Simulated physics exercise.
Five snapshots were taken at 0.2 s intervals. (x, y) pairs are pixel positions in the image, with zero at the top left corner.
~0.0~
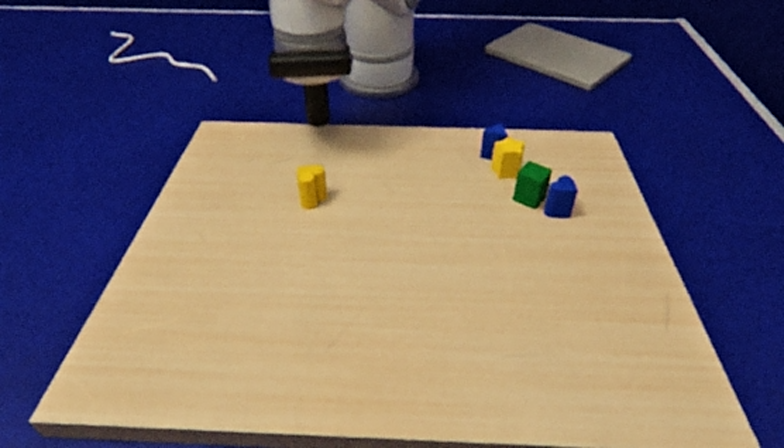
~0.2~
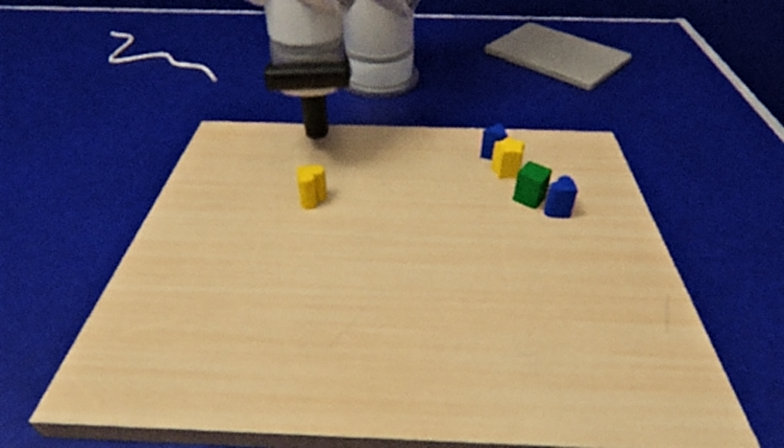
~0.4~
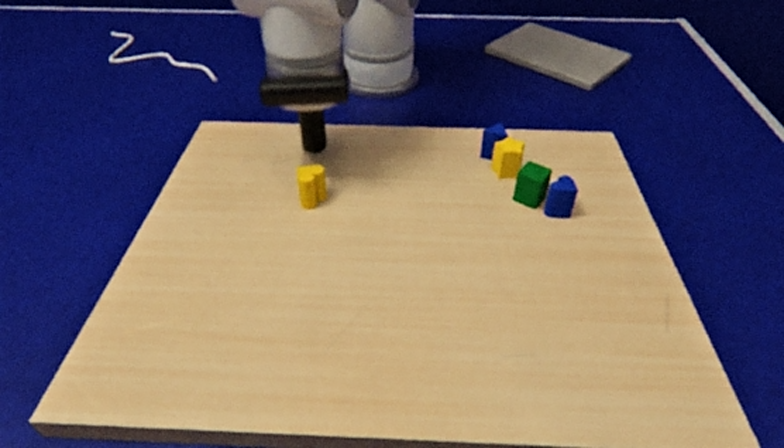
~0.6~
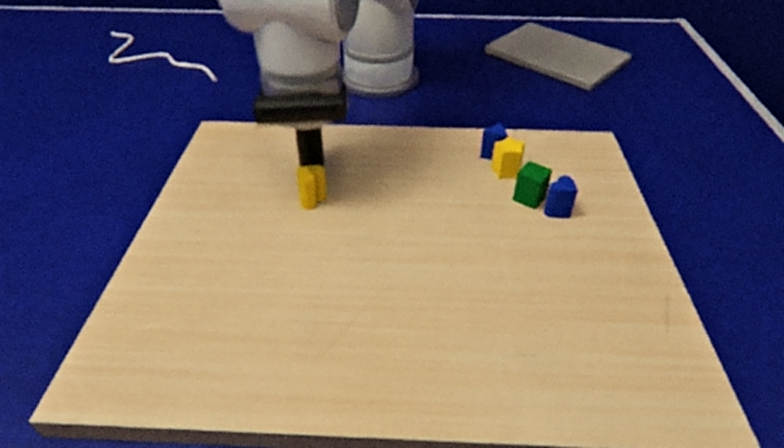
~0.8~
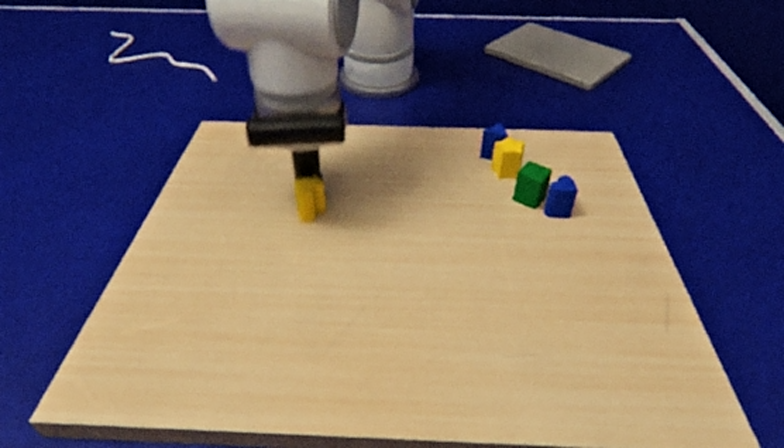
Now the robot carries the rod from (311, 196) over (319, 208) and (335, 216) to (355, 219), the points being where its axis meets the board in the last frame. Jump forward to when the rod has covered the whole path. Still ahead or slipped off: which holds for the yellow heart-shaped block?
The block lies off to the side or behind.
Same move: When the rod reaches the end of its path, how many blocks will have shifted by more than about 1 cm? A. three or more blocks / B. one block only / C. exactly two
The correct letter is B.
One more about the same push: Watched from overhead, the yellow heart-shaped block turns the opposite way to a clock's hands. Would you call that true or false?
That is false.
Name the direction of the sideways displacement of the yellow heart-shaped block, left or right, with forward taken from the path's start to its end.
Displaced right.
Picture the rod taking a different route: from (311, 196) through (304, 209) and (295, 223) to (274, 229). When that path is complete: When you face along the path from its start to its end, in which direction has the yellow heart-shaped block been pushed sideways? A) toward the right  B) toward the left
I choose B.
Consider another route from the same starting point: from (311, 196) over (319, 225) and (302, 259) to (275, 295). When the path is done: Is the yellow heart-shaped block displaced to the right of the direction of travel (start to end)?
Answer: No.
What follows on the original path. Halfway along, rod (325, 201); yellow heart-shaped block (311, 200), turned 40° clockwise.
At the end, rod (354, 208); yellow heart-shaped block (312, 201), turned 45° clockwise.
